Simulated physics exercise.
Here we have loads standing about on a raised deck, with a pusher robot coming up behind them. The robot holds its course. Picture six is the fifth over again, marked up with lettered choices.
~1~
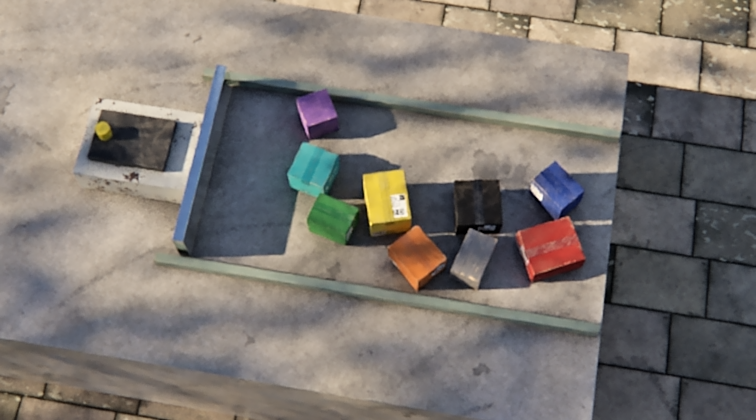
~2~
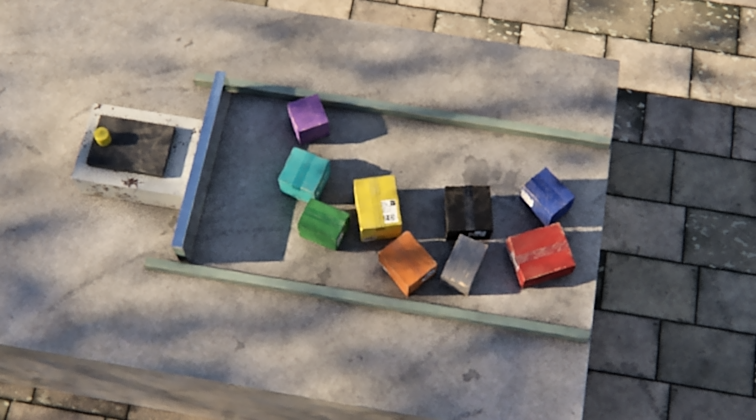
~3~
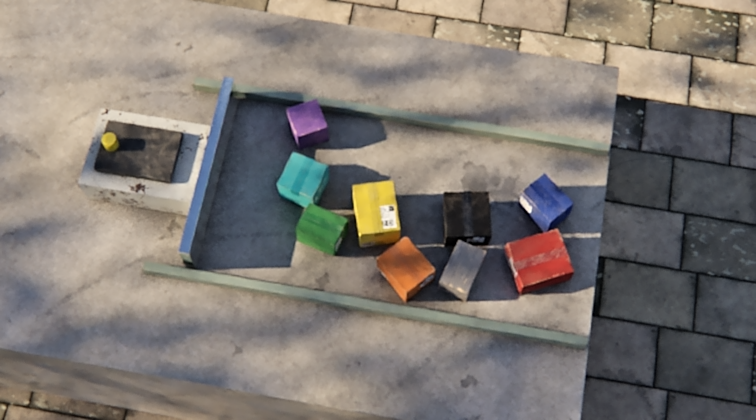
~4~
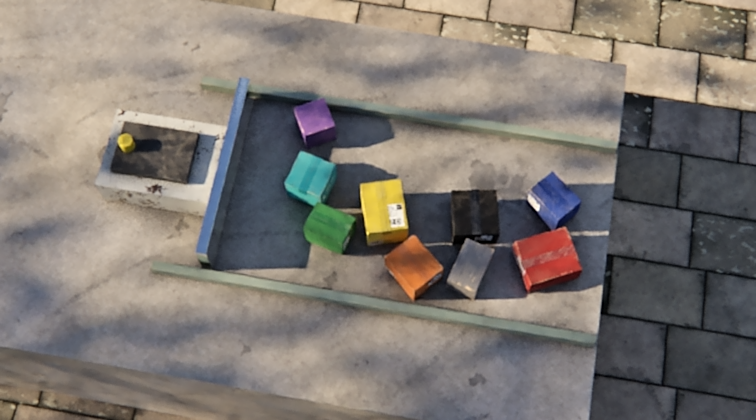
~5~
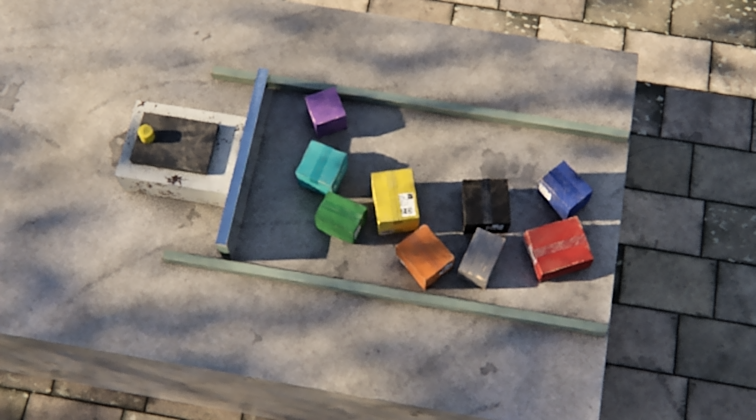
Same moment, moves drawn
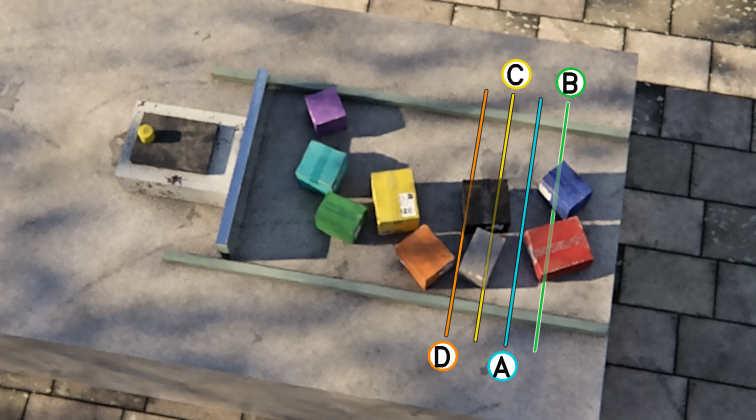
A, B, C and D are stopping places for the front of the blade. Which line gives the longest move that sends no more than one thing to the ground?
It should halt at C.
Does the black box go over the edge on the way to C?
No.
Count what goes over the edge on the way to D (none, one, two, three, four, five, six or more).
By then, none.
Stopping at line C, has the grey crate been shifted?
Yes.
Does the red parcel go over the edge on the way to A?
Yes.
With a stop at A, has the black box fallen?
By then, yes.
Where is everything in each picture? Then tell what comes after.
Orange parcel (417, 258); black box (477, 207); yellow parcel (387, 203), in the first frame.
Robot (137, 146); purple crate (309, 120), in the second frame.
Robot (145, 152); green box (323, 230), in the third frame.
Robot (161, 153); red parcel (547, 260), in the fourth frame.
Robot (181, 144); orange parcel (425, 257); black box (485, 206); yellow parcel (395, 202), in the fifth frame.
On the marked copy, A at (524, 217); B at (552, 222); C at (495, 212); D at (467, 208).
With C. Early on, robot (270, 158); purple crate (368, 126); green box (355, 216).
Further on, robot (360, 172); red parcel (565, 257); blue parcel (573, 188).
At the end, robot (429, 183); red parcel (605, 273); blue parcel (611, 181); none fallen.
As for the rest, A drops two; B drops two; D is within the limit but short.
